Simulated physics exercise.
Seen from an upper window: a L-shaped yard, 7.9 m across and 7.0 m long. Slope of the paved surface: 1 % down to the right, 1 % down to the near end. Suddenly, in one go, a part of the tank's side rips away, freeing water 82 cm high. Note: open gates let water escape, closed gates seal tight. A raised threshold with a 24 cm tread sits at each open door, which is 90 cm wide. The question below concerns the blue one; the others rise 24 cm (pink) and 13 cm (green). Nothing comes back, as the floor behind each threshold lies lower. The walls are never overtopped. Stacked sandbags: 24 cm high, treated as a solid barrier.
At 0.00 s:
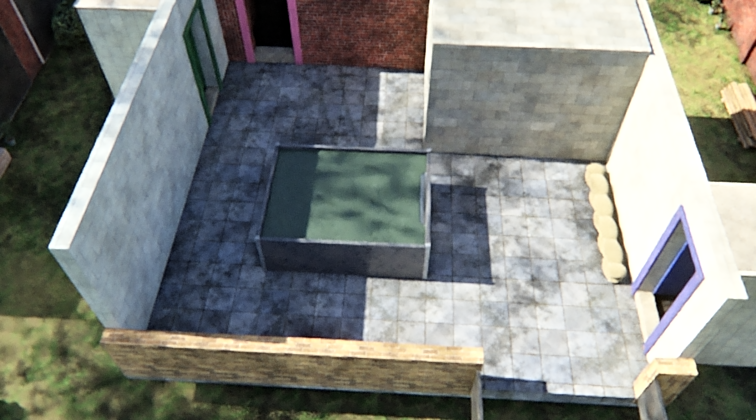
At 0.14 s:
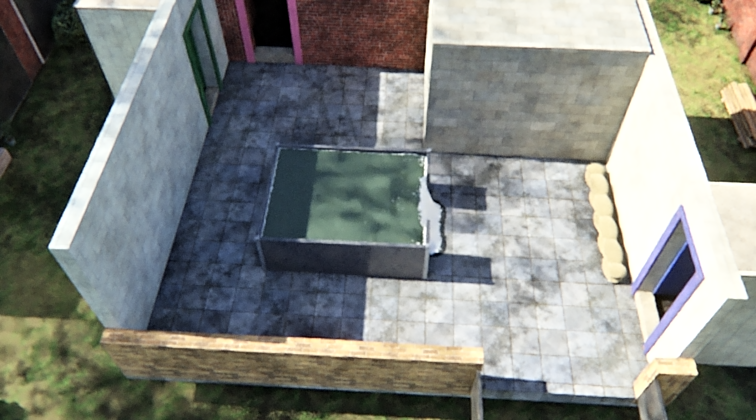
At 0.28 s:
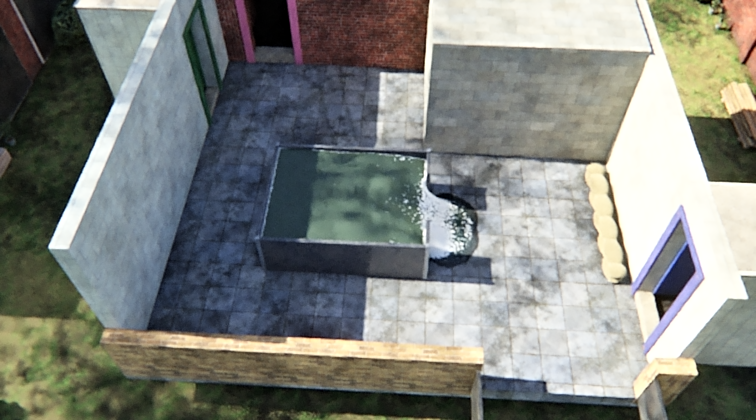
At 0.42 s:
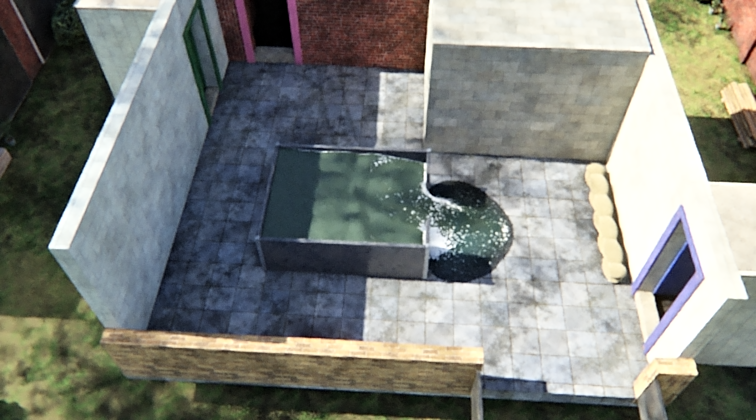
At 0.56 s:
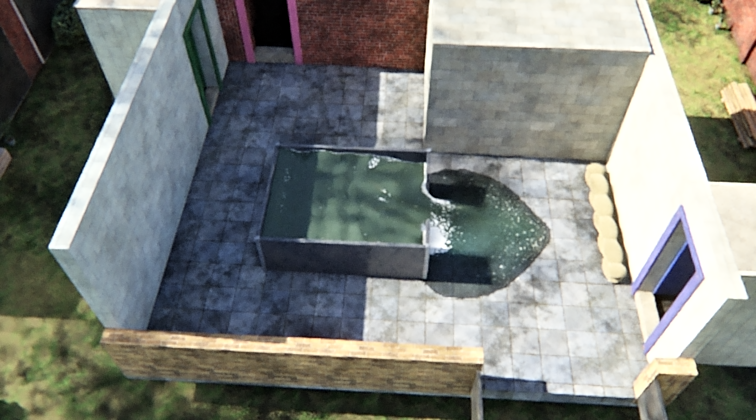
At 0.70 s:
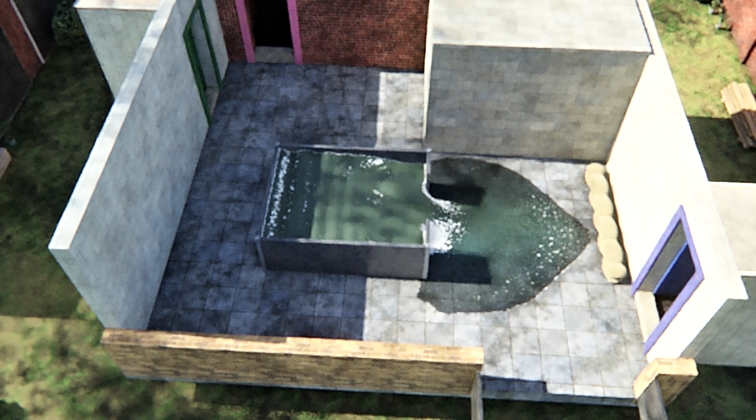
Water pouring from the right side of a rectangular tank, spreading in a widening pool across the paving of a walled yard.
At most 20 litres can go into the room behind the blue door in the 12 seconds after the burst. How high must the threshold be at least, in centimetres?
About 24 cm.
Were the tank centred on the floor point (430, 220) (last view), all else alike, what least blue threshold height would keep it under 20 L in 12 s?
Then roughly 16 cm.
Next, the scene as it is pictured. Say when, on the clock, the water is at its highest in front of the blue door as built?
At about 1.6 s.
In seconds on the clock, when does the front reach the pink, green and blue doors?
The flood shows up at pink at 10.0 s, at green at 7.5 s, and at blue at 1.2 s.
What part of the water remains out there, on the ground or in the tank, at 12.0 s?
Remaining share: Around 46 %.
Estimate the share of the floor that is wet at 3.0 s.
The wet part is about 35 per cent.
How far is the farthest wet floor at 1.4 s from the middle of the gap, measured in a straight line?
Around 4.0 m out.
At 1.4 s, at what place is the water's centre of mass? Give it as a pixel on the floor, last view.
(397, 226), roughly.
After 1.4 s water covers 30 % of the floor, deepest (50 cm) near (432, 228); 22 cm at the blue door, 0 litres in over its 16 cm threshold.
After 3.0 s water covers 35 % of the floor, deepest (42 cm) near (644, 383); 26 cm at the blue door, 58 litres in over its 16 cm threshold.
After 12.0 s water covers 75 % of the floor, deepest (13 cm) near (600, 271); 11 cm at the blue door, 119 litres in over its 16 cm threshold.
At the blue door as built, the water arrived by 1.3 s and peaked near 26 cm at 1.6 s.
Run again over the same 12 s with other heights there, 50 litres in over 20.5 cm, 7 litres over 27.5 cm. The limit of 20 litres is kept from about 24 cm up.
